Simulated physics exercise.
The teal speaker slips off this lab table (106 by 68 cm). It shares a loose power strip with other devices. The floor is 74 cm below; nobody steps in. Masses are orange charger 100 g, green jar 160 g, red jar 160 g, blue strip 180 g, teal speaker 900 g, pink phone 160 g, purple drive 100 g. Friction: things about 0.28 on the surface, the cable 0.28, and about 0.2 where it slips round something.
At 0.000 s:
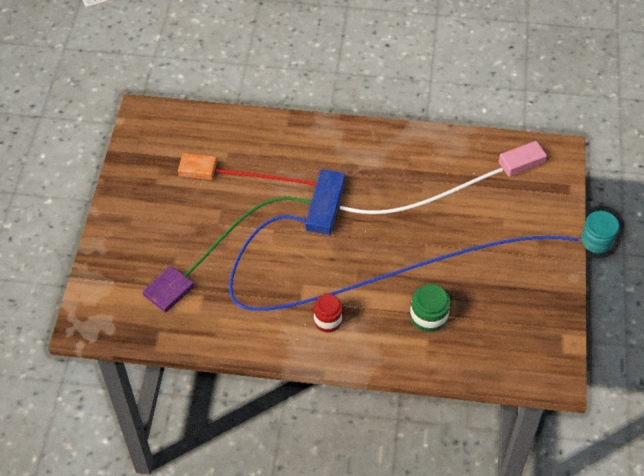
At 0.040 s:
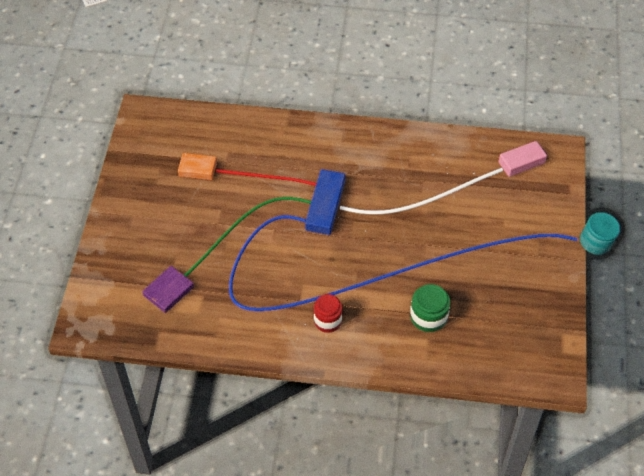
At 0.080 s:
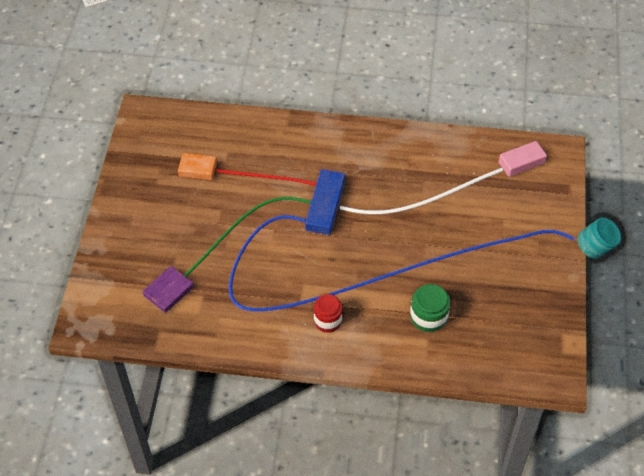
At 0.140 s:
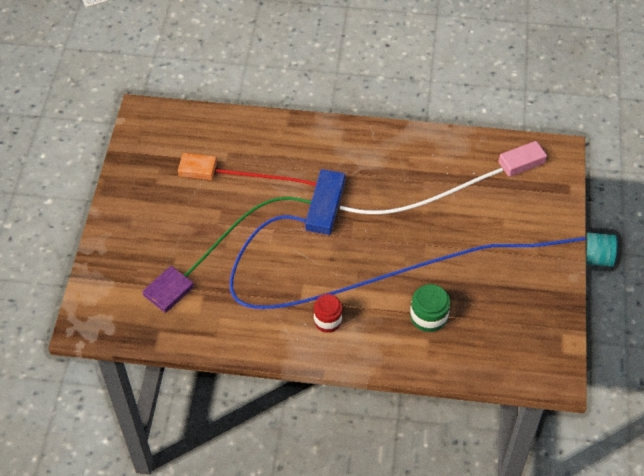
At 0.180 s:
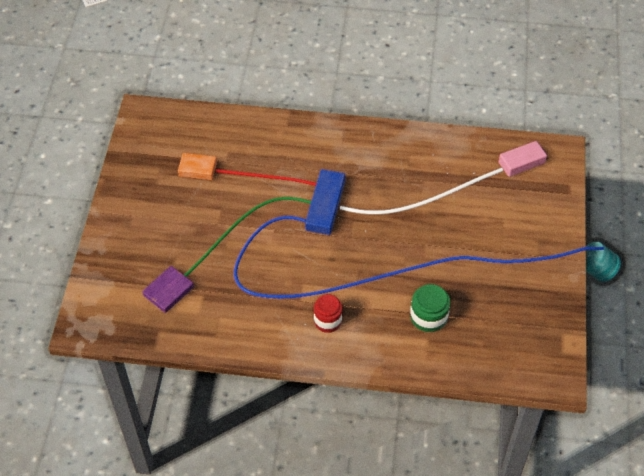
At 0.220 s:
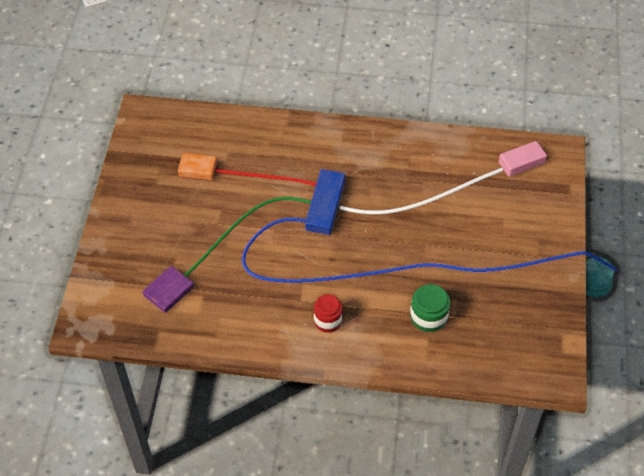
On a wooden table, small colored blocks and lidded jars stayed still while a teal cylinder tipped over the right edge and sank below it, dragging its blue cable across the top.
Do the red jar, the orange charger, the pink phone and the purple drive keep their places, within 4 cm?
Result: Red jar keeps its place, orange charger moves, pink phone hardly stirs, purple drive leaves its place.
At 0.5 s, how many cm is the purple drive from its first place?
About 14 cm.
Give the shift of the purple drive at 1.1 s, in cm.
About 48 cm.
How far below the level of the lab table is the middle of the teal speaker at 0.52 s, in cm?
About 70 cm.
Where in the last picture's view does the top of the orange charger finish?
Near (479, 262).
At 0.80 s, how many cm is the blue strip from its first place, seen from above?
About 36 cm.
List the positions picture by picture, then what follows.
Red jar (328, 304); orange charger (197, 163); pink phone (524, 154); purple drive (168, 287); blue cable runs through (264, 225) (235, 301) (432, 261) (526, 239), in the first frame.
Teal speaker (603, 225); blue cable runs through (264, 225) (525, 238), in the second frame.
Teal speaker (599, 238); blue cable runs through (264, 225) (524, 236), in the third frame.
Teal speaker (600, 250); blue cable runs through (264, 225) (343, 290) (533, 246), in the fourth frame.
Teal speaker (600, 262); blue cable runs through (264, 226) (364, 281) (558, 256), in the fifth frame.
Red jar (328, 304); orange charger (197, 163); pink phone (524, 155); purple drive (168, 287); blue cable runs through (264, 229) (288, 281) (396, 269) (495, 269) (589, 254), in the sixth frame.
At 0.5 s, the strip's end of the blue cable at (411, 211); orange charger 26 cm off its start, purple drive 13 cm off its start, blue strip 13 cm off its start.
At 0.8 s, the strip's end of the blue cable at (518, 252); orange charger 61 cm off its start, purple drive 39 cm off its start, blue strip 36 cm off its start.
At 1.1 s, the strip's end of the blue cable at (553, 256); orange charger 65 cm off its start at (479, 262), purple drive 48 cm off its start at (387, 221), blue strip 43 cm off its start at (527, 240).
At 1.4 s, the strip's end of the blue cable at (553, 256); orange charger 65 cm off its start, purple drive 48 cm off its start, blue strip 43 cm off its start.
At 2.6 s, the strip's end of the blue cable at (553, 256); orange charger 65 cm off its start at (479, 262), purple drive 48 cm off its start at (387, 221), pink phone 0 cm off its start at (523, 154), red jar 0 cm off its start at (328, 304).
